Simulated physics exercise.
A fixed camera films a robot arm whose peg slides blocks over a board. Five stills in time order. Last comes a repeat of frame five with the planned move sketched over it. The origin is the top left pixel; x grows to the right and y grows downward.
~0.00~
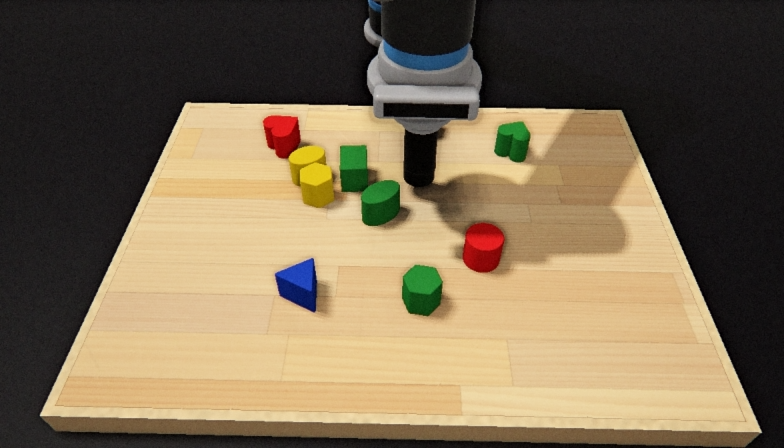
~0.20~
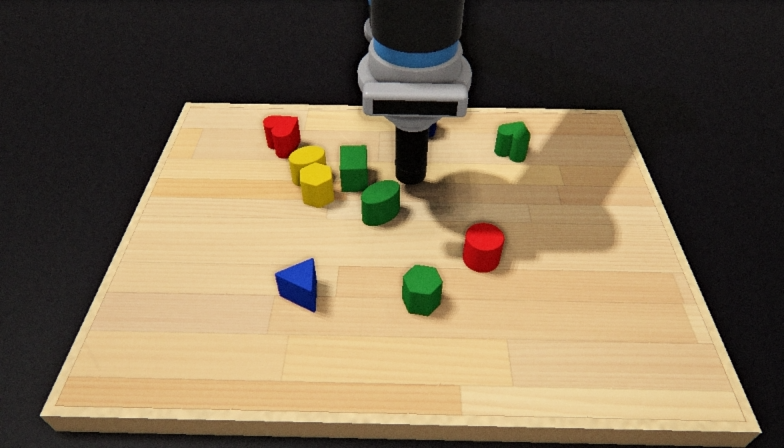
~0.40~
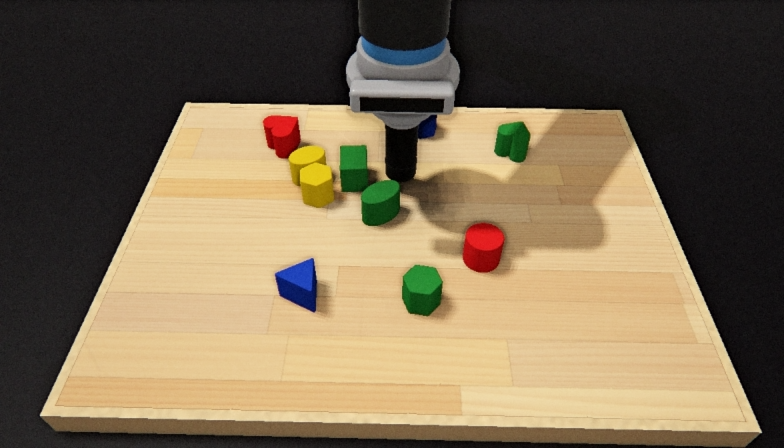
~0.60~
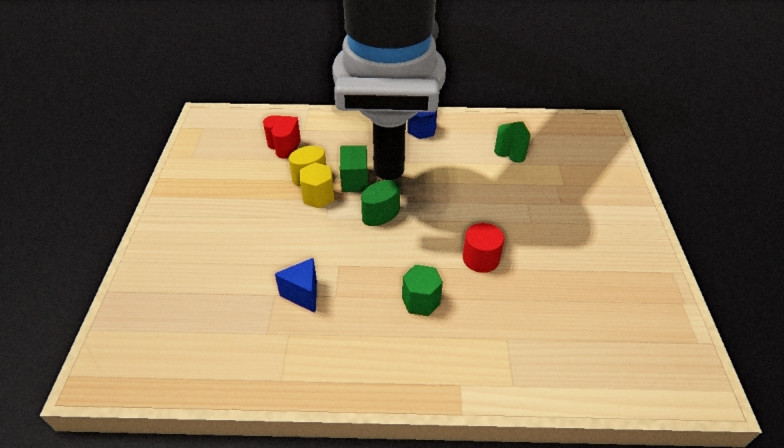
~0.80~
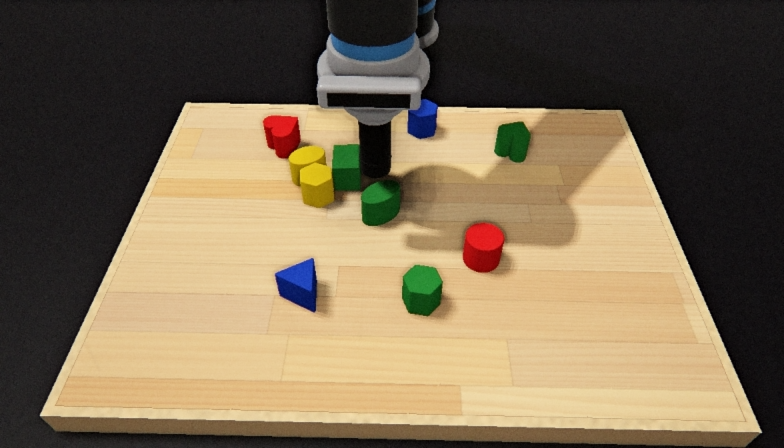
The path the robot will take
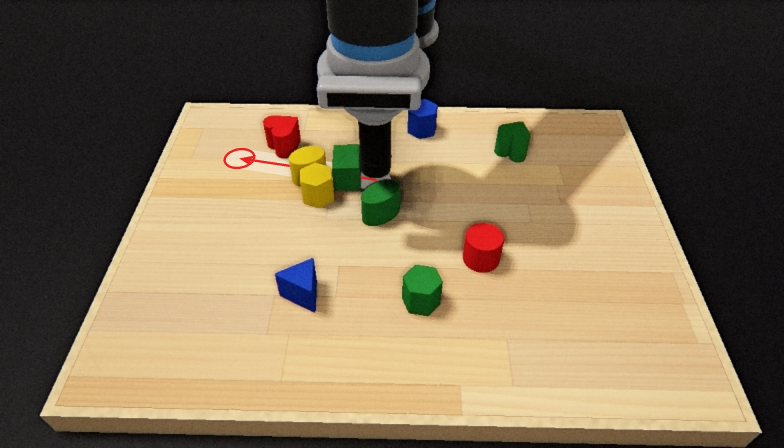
A robot arm's black peg slides left across the board and nudges the green rectangular block.
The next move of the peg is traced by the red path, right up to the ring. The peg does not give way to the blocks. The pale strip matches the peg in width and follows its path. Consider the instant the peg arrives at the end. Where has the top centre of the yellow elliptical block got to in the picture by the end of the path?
It is at (196, 167).
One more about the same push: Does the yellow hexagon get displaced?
Yes.
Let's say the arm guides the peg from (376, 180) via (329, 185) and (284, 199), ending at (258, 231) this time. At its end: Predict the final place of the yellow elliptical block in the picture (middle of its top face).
I'd guess (259, 142).
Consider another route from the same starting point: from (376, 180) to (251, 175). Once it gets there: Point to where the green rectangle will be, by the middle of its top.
Final place: (221, 145).
The drawn path runs from (376, 180) to (239, 158).
On the path given first. One third of the way, peg at (328, 161); yellow elliptical block at (269, 154), turned 55° anticlockwise; yellow hexagon at (303, 175), turned 40° anticlockwise; green rectangle at (298, 147).
Two thirds of the way, peg at (281, 154); red heart-shaped block at (275, 120), turned 35° clockwise; yellow elliptical block at (225, 159), turned 80° anticlockwise; yellow hexagon at (303, 175), turned 40° anticlockwise; green rectangle at (249, 145), turned 20° anticlockwise.
At the end, peg at (237, 148); red heart-shaped block at (274, 119), turned 50° clockwise; yellow elliptical block at (196, 167), turned 120° anticlockwise; yellow hexagon at (303, 175), turned 40° anticlockwise; green rectangle at (204, 147), turned 60° anticlockwise.
